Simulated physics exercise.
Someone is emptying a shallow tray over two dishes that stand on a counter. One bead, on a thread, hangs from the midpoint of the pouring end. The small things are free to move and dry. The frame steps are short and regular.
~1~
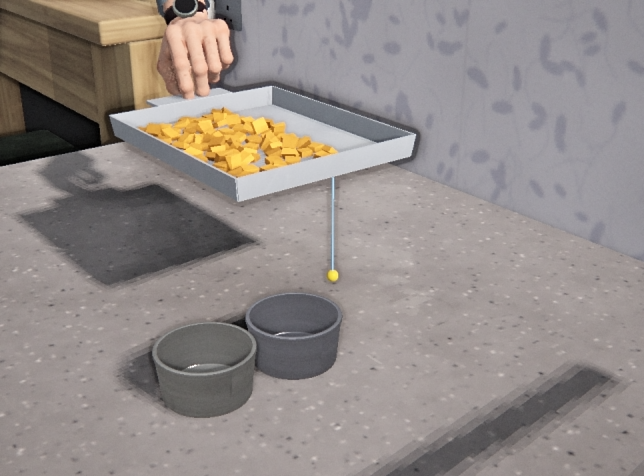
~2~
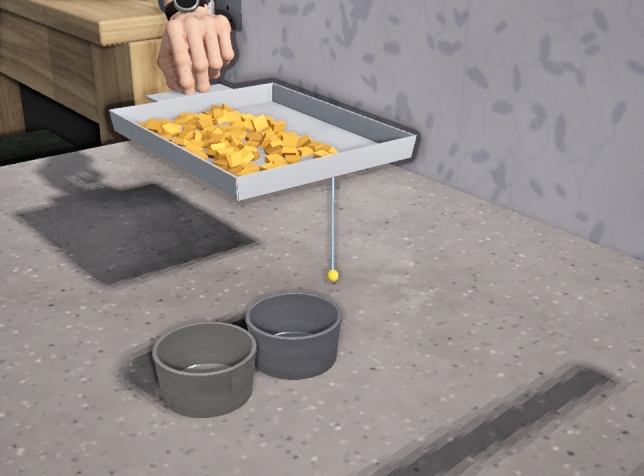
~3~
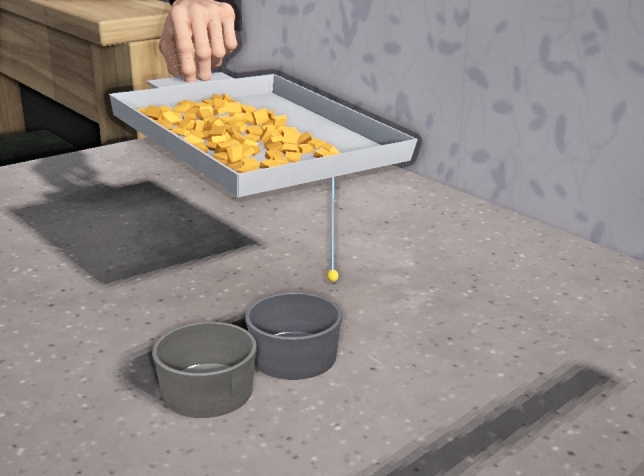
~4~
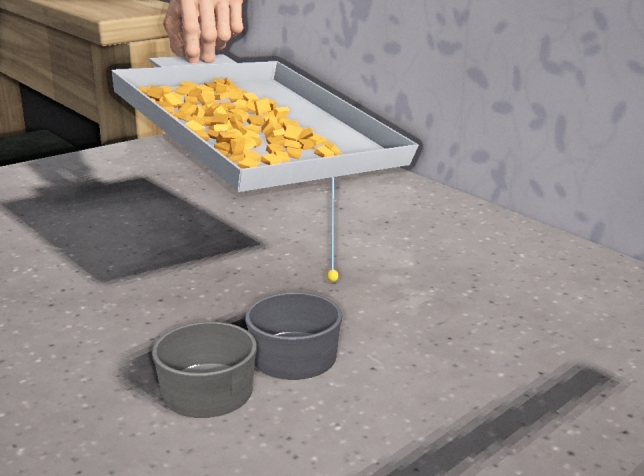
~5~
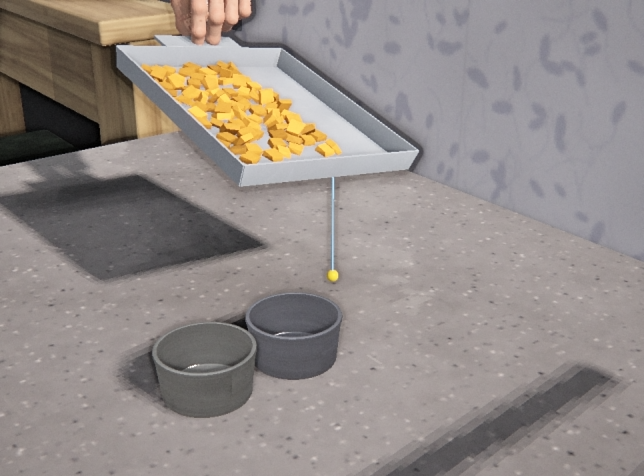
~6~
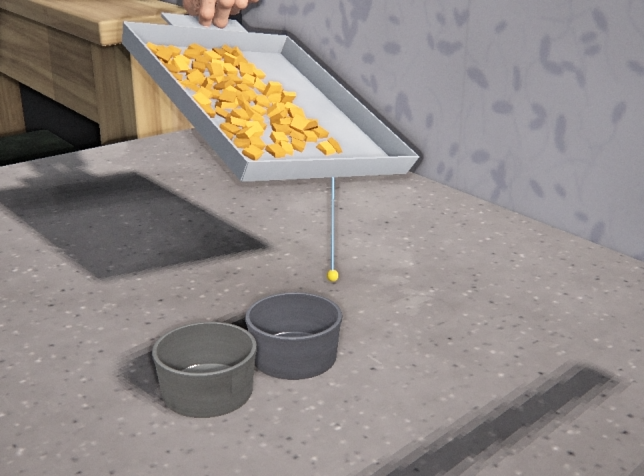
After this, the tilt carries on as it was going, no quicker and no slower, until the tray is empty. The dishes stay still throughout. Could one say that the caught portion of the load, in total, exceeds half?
Looks like most of the load ends up spilled, you see.
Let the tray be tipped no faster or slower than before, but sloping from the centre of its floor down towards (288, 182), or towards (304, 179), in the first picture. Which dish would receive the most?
So, the dish at the right the first time round, the dish at the right the second.
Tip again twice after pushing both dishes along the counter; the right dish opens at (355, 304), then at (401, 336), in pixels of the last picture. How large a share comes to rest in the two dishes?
Respectively 10 percent and 0 percent.
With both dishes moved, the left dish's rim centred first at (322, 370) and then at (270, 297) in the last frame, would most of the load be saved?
Well, it comes to a lesser portion at first and a lesser portion after that.
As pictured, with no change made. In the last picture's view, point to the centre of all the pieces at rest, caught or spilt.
Roughly at (417, 310), give or take.
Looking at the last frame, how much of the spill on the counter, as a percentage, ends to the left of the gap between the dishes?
It comes out at roughly 0 percent.
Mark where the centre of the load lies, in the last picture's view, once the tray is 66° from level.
Look about (366, 138) in the last picture.
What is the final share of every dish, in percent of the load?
The left dish gets close to 0 per cent and the right dish close to 0 per cent.
Soon after the last picture, tray tipped steeply; nearly all on the tray; a stray few in the air.
A little later, tray tipped past a quarter turn; about a third on the tray; about half outside both; a small part in the air.
Later still, tray tipped past a quarter turn; all outside both.
At rest, tray tipped past a quarter turn; none in the left dish; none in the right dish; all outside both.
